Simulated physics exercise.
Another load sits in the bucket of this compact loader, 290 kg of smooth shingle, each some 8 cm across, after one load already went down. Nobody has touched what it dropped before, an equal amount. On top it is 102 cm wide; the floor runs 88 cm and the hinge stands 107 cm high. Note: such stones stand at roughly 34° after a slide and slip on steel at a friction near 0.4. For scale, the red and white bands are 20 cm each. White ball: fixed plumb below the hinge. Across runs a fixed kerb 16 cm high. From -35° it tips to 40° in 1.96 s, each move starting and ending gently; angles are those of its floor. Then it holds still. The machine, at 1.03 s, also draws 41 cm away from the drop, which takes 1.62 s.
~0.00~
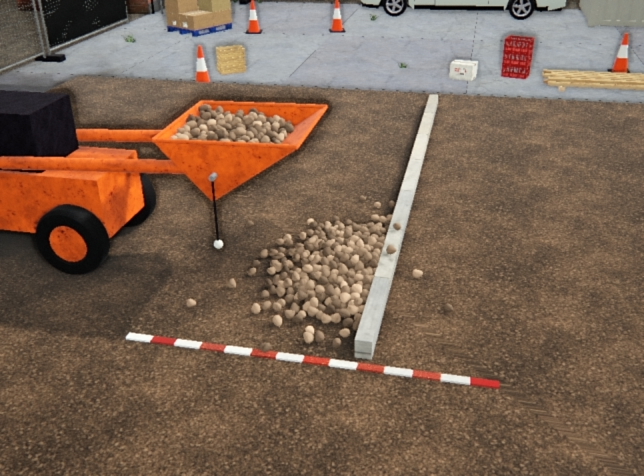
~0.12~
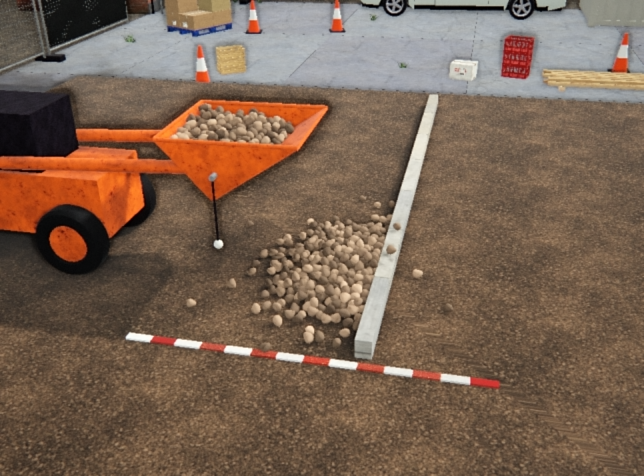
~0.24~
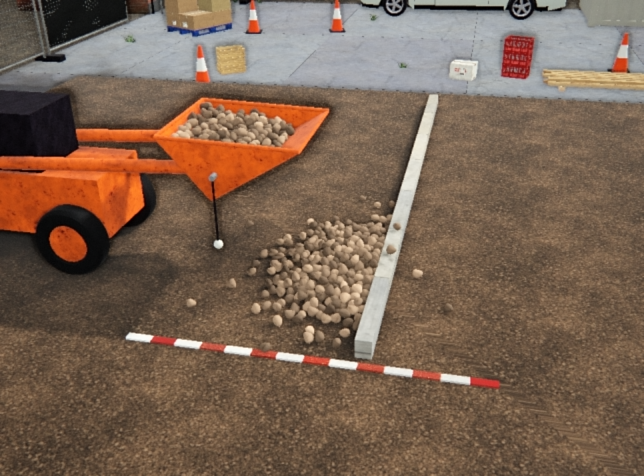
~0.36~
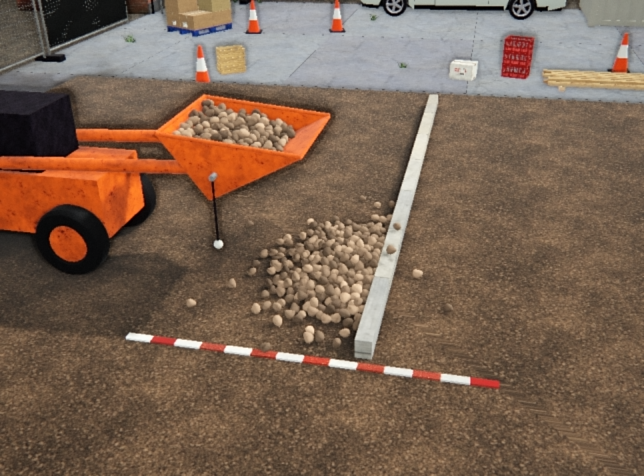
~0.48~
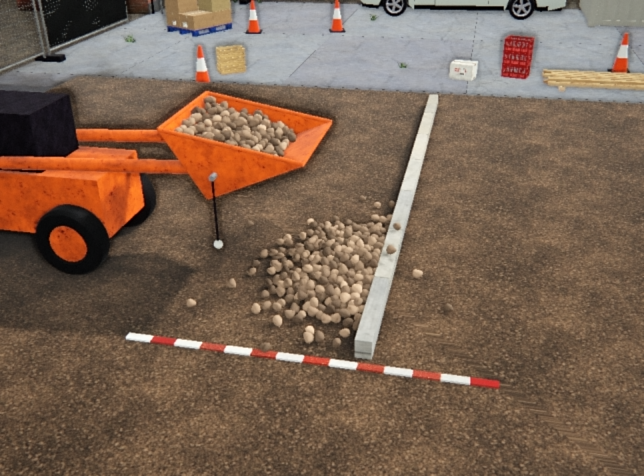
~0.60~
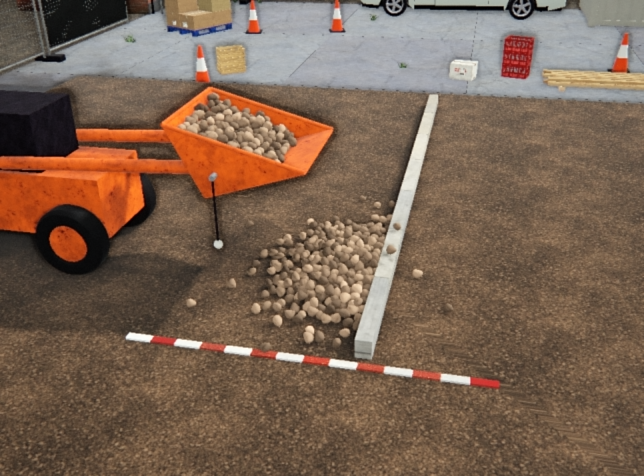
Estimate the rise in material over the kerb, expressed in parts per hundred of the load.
Close to 0 parts in a hundred.
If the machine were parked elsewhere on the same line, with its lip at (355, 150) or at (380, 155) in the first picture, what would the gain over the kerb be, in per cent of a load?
About 10 per cent from the first spot and 35 per cent from the second.
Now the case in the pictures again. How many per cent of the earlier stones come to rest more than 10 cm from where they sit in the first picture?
Some 10 percent, give or take.
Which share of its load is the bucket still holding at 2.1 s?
About 10 per cent.
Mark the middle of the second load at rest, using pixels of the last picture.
In the last view, about pixel (297, 256).
After 1.5 s the floor is at 28°; in per cent of one load, 93 in the bucket, 107 on this side of the kerb; the foremost stones are at (395, 258).
After 2.1 s the floor is at 40°; in per cent of one load, 10 in the bucket, 189 on this side of the kerb; the foremost stones are at (395, 258).
After 3.1 s the floor is at 40°; in per cent of one load, 0 in the bucket, 200 on this side of the kerb; the foremost stones are at (395, 258).
After 5.7 s the floor is at 40°; in per cent of one load, 0 in the bucket, 200 on this side of the kerb; the foremost stones are at (395, 258). Net gain over the kerb, 0.
